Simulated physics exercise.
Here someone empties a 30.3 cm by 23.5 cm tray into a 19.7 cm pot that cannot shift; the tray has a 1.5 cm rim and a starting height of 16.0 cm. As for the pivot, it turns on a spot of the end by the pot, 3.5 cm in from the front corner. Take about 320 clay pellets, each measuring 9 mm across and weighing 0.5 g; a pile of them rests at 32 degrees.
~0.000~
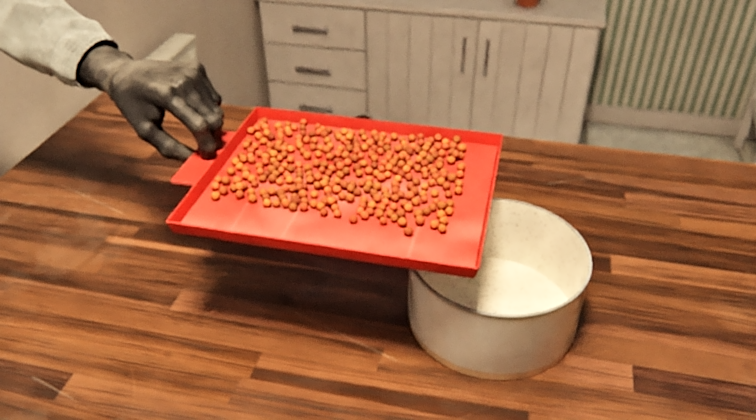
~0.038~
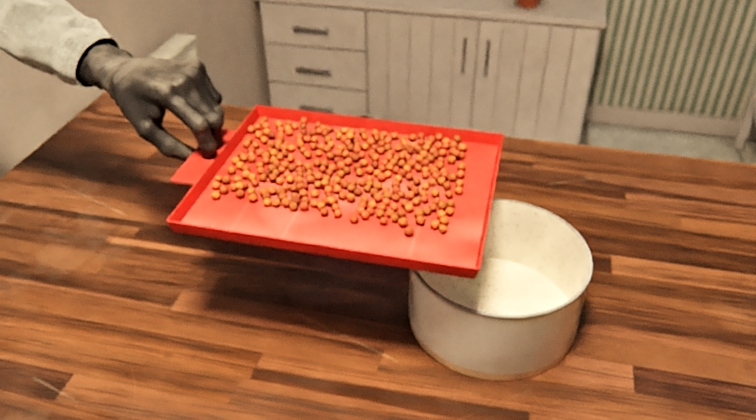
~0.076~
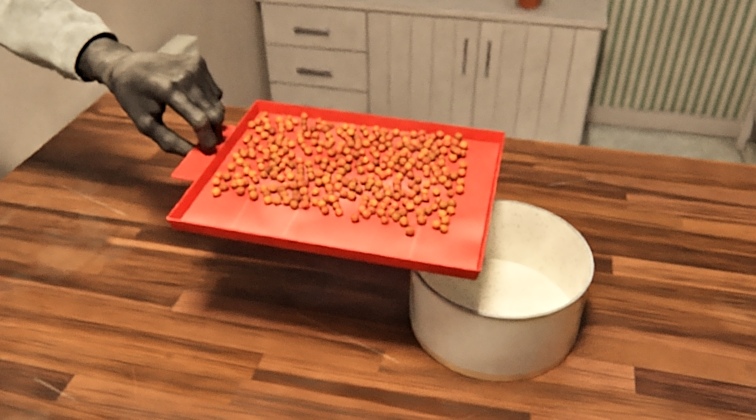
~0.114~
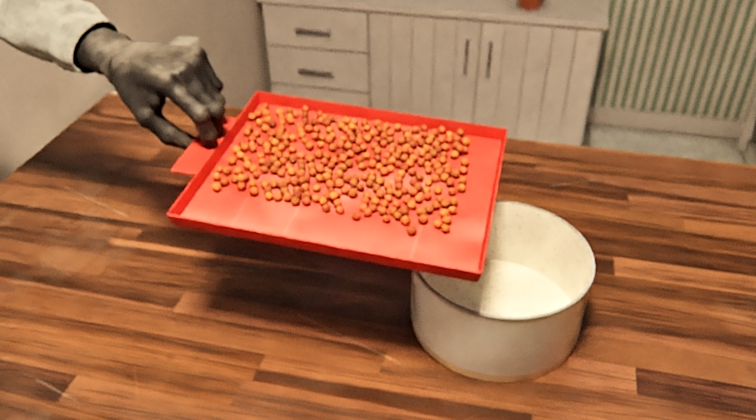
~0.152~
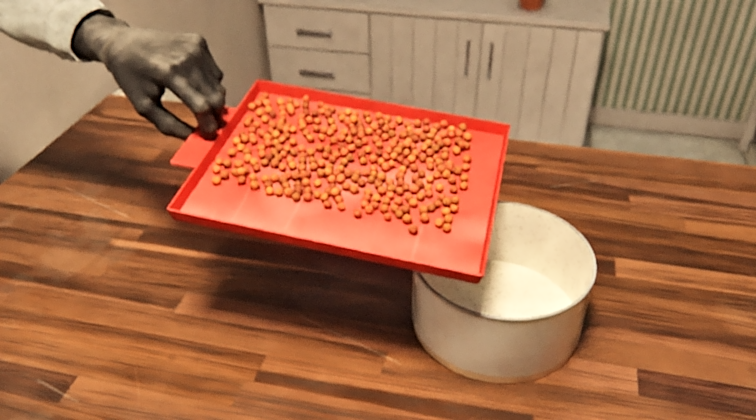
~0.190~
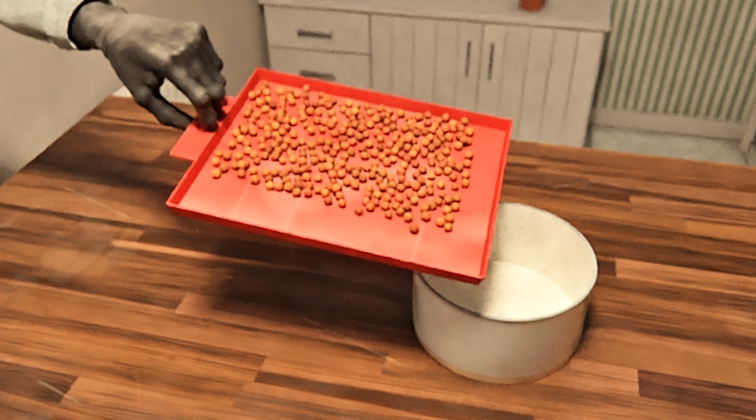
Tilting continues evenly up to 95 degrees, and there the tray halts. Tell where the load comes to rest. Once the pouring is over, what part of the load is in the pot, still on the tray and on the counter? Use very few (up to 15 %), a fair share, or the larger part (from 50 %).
Pot: Very few, left on the tray: Very few, counter: The larger part.
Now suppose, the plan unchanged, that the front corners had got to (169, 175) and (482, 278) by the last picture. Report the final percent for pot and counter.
Per cent by place - pot 5, counter 95.
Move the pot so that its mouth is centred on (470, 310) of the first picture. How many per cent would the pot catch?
Share in pot at that spot: Some 95 in a hundred.
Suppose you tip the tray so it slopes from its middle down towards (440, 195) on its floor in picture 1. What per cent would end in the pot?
That comes to around 75 per cent.
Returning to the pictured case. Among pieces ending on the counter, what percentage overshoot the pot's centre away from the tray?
Around 60 in a hundred.
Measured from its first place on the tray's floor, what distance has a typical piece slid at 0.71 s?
12 cm.
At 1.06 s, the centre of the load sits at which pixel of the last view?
Load centre: About (467, 266) px.
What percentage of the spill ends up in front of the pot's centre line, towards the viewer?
100 %.
Then, at 0.71 s, tilt 50 degrees; the tray holds 100 %, the pot 0 %.
Then, at 1.06 s, tilt 77 degrees; the tray holds 65 %, the pot 0 %.
After 1.50 s, tilt 95 degrees; the tray holds 15 %, the pot 0 %.
In the end, at 2.4 s, pot 0 %, tray 0 %, counter 100 %.
